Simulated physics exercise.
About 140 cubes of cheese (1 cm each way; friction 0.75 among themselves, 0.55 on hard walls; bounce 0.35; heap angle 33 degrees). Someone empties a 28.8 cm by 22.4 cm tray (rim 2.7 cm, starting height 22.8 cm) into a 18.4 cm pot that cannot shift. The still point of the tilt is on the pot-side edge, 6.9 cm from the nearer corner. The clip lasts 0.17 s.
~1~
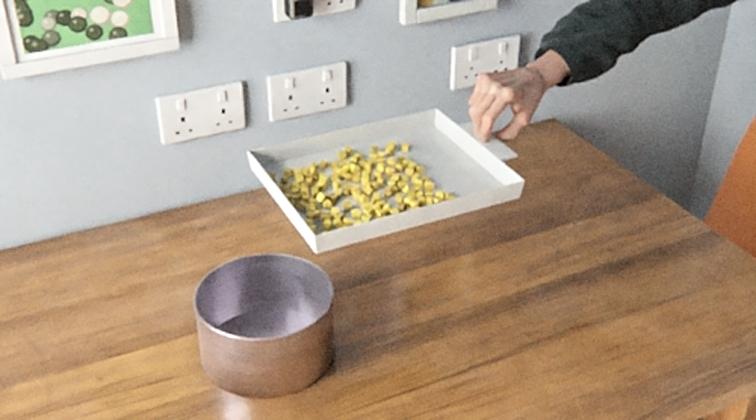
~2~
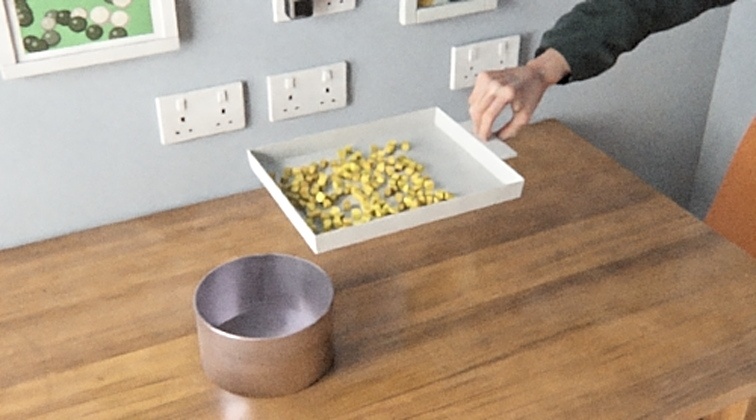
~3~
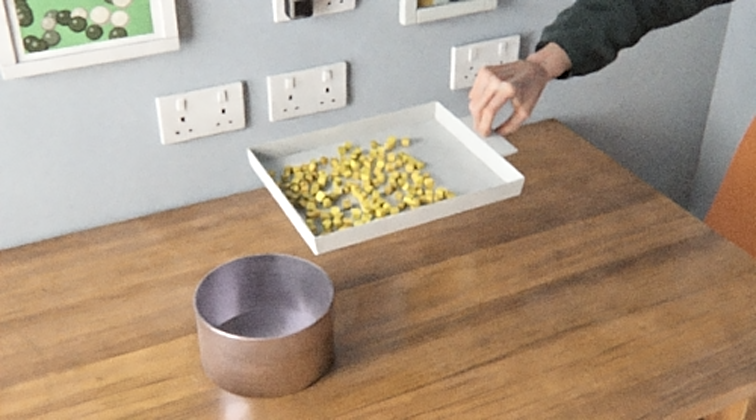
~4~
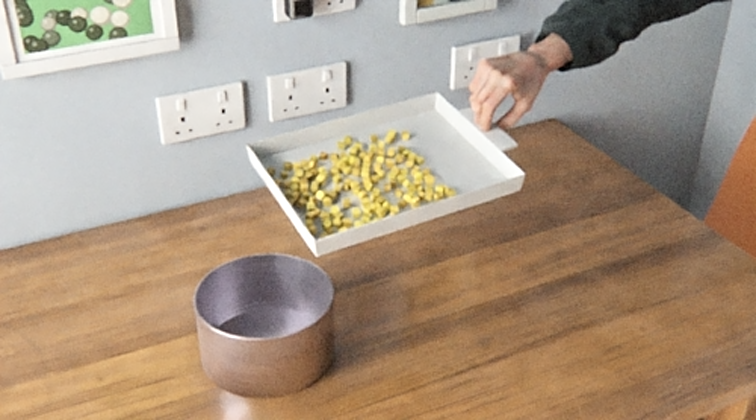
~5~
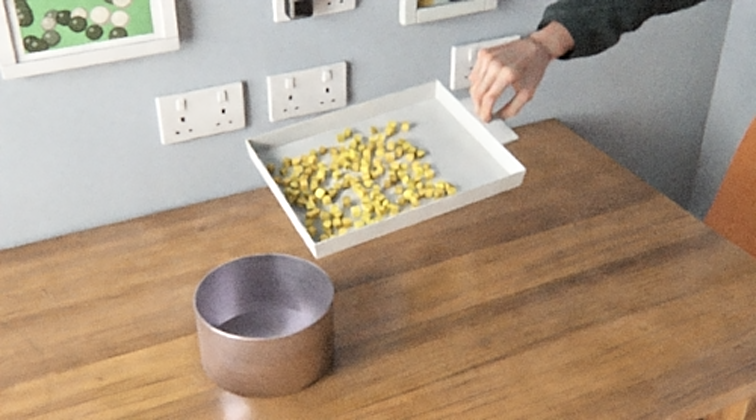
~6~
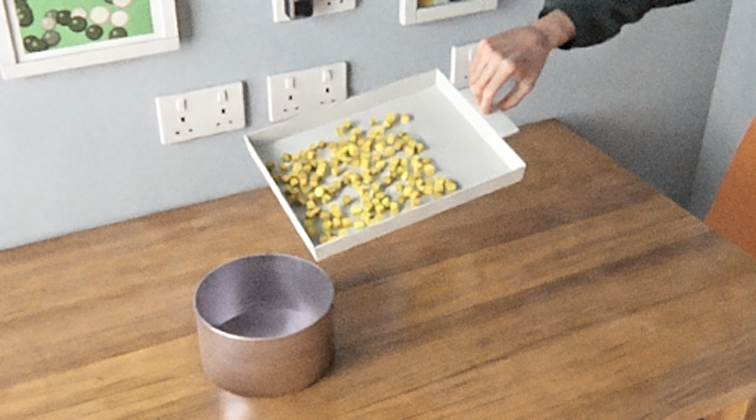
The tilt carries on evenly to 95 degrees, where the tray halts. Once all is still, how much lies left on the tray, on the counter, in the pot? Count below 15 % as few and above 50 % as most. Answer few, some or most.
Tray few, counter most, pot few.
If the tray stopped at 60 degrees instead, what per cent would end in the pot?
It would be near 0 per cent.
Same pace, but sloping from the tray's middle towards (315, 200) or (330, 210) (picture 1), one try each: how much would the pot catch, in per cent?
About 65 and 40 per cent.
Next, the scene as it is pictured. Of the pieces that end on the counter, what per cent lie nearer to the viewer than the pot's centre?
Roughly 100 per cent.
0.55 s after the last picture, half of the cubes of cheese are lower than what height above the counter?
Some 24 cm.
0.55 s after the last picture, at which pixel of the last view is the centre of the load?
Around (336, 237).
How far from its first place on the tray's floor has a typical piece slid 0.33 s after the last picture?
Roughly 3 cm.
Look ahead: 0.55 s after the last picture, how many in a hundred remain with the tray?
Roughly 85 per cent.
Then, 0.33 s after the last picture, tilt 53 degrees; the tray holds 100 %, the pot 0 %.
Then, 0.55 s after the last picture, tilt 80 degrees; the tray holds 85 %, the pot 0 %.
Then, 0.89 s after the last picture, tilt 95 degrees; the tray holds 25 %, the pot 0 %.
In the end, tray 0 %, counter 100 %, pot 0 %.
